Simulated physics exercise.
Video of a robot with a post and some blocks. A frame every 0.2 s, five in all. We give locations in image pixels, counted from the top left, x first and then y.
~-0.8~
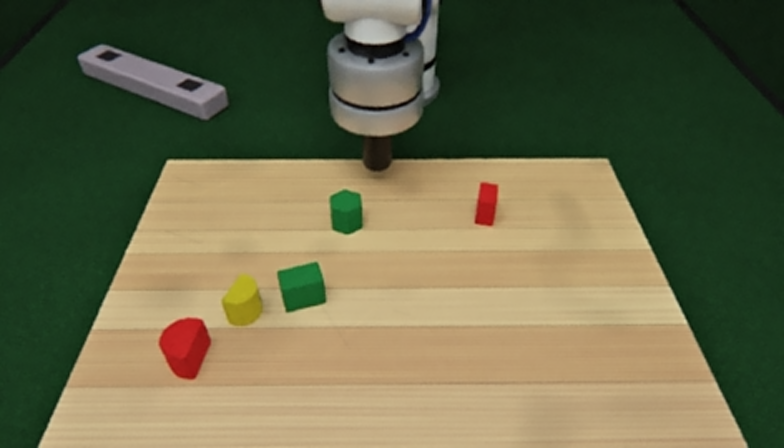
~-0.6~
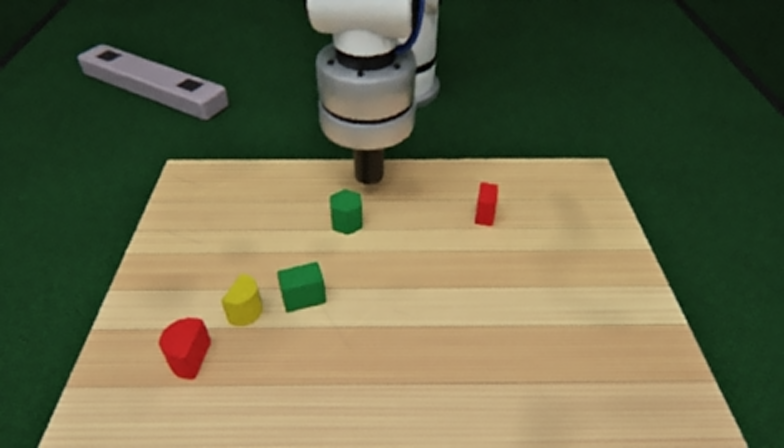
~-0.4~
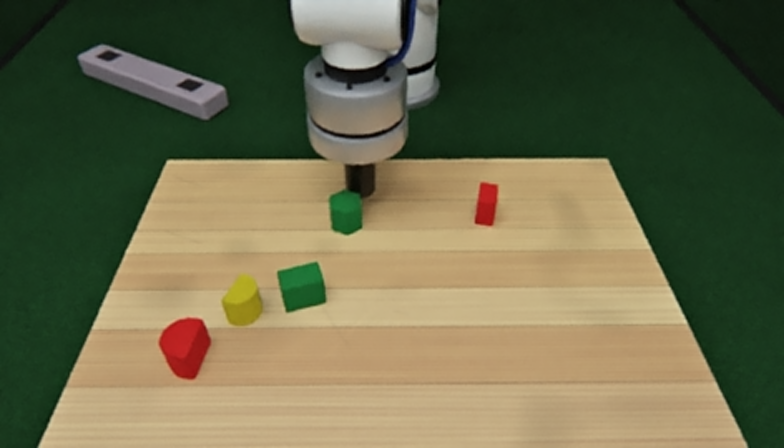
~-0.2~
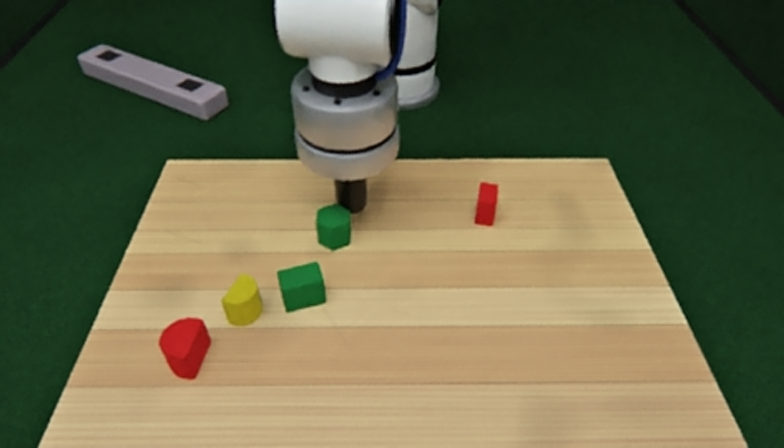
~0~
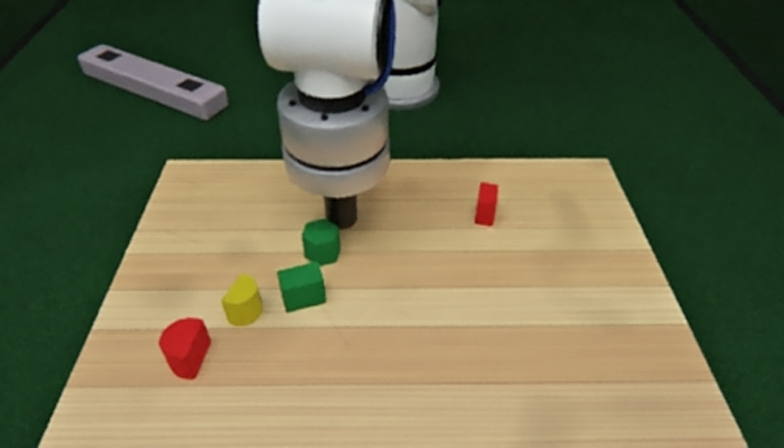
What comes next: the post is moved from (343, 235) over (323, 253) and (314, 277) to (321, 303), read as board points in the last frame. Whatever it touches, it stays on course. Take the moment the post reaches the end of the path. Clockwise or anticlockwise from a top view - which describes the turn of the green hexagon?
With the clock.
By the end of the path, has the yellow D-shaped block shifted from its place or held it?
Same place.
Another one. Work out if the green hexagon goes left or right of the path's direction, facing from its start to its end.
Out to the right.
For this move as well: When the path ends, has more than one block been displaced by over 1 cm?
Yes, that is what happens.
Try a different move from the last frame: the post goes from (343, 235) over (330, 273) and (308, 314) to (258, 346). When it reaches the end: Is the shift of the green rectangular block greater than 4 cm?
I expect so.
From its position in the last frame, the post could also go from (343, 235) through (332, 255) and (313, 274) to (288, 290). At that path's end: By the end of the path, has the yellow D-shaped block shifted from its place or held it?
From what I can tell, it won't keep its place.
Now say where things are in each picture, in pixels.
The first frame shows post tip (377, 164); block tops, yellow D-shaped block (241, 289); green rectangular block (300, 275); green hexagon (346, 200).
The second frame shows post (369, 177); blocks unchanged.
The third frame shows post (361, 190); blocks unchanged.
The fourth frame shows post (352, 205); green hexagon (333, 215).
The fifth frame shows post (342, 220); yellow D-shaped block (241, 289); green rectangular block (300, 275); green hexagon (320, 231).
The first path, step by step. One third of the way, post (321, 239); green hexagon (298, 252).
Two thirds of the way, post (312, 262); green rectangular block (293, 299); green hexagon (285, 275).
At the end, post (319, 288); yellow D-shaped block in place; green rectangular block (284, 319); green hexagon (282, 290), turned 30° clockwise.
